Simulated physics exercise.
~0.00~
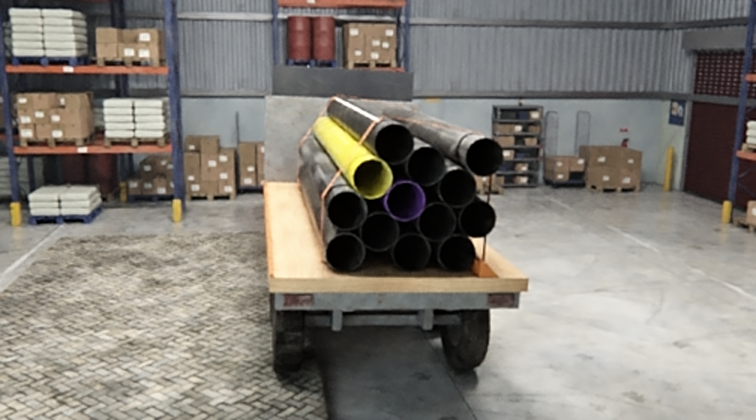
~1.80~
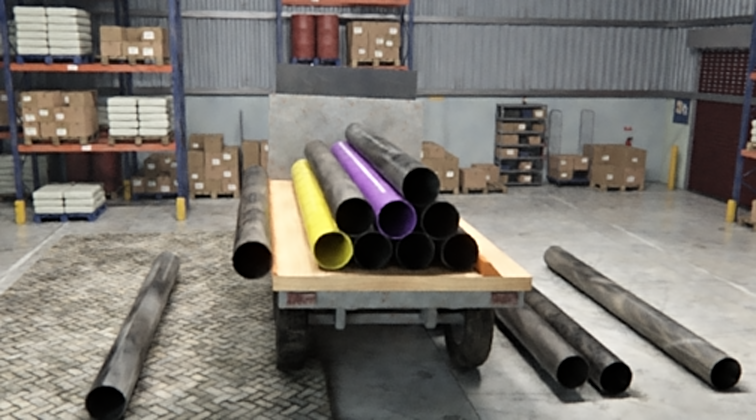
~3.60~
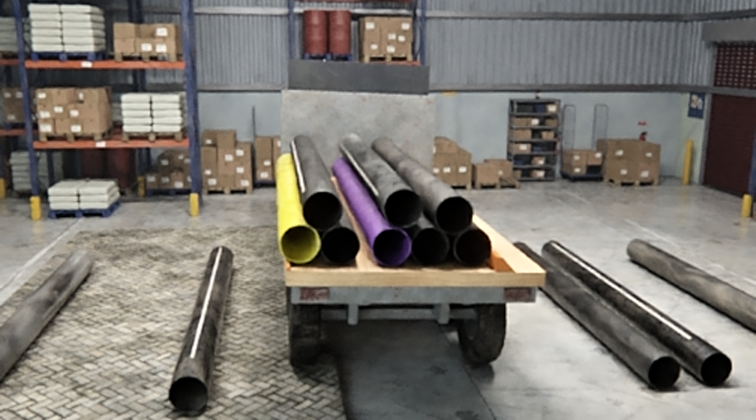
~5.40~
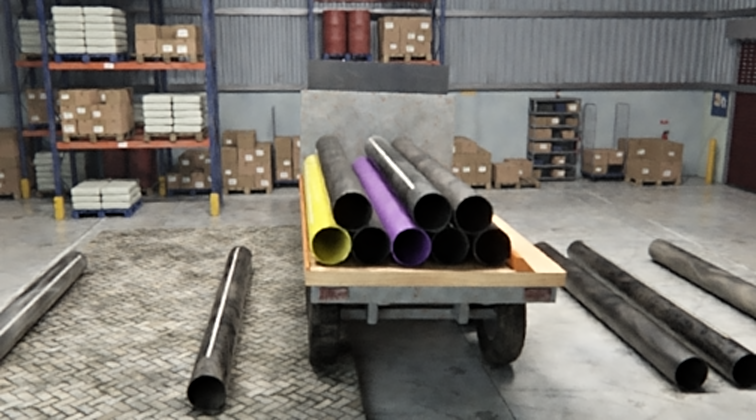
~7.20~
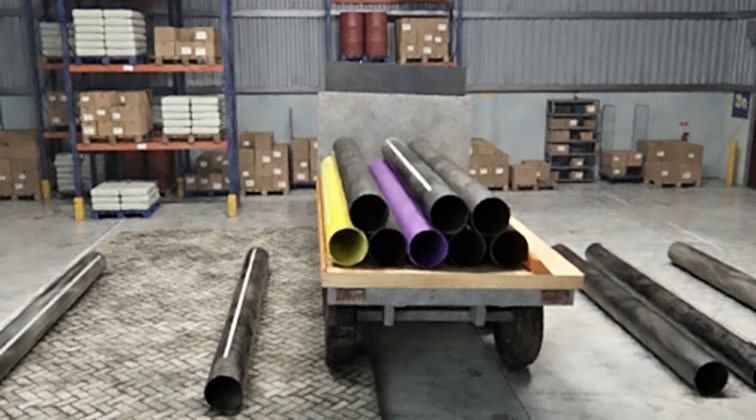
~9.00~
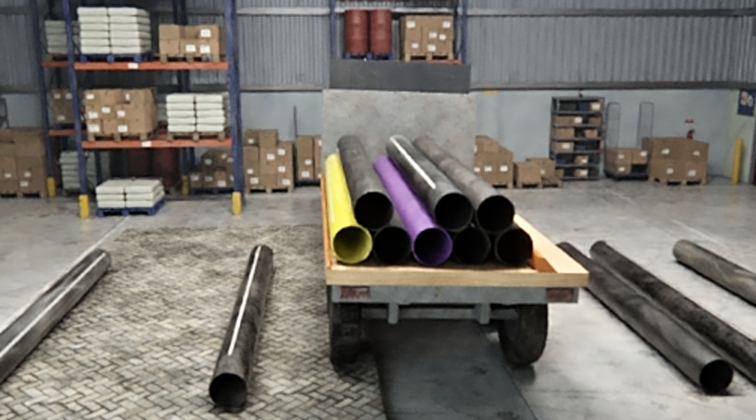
A flatbed lorry stood in a warehouse with a stack of pipes on its deck, mostly black, one yellow and one purple. The stack collapsed, and five black pipes ended on the floor either side, while yellow and purple stayed aboard.
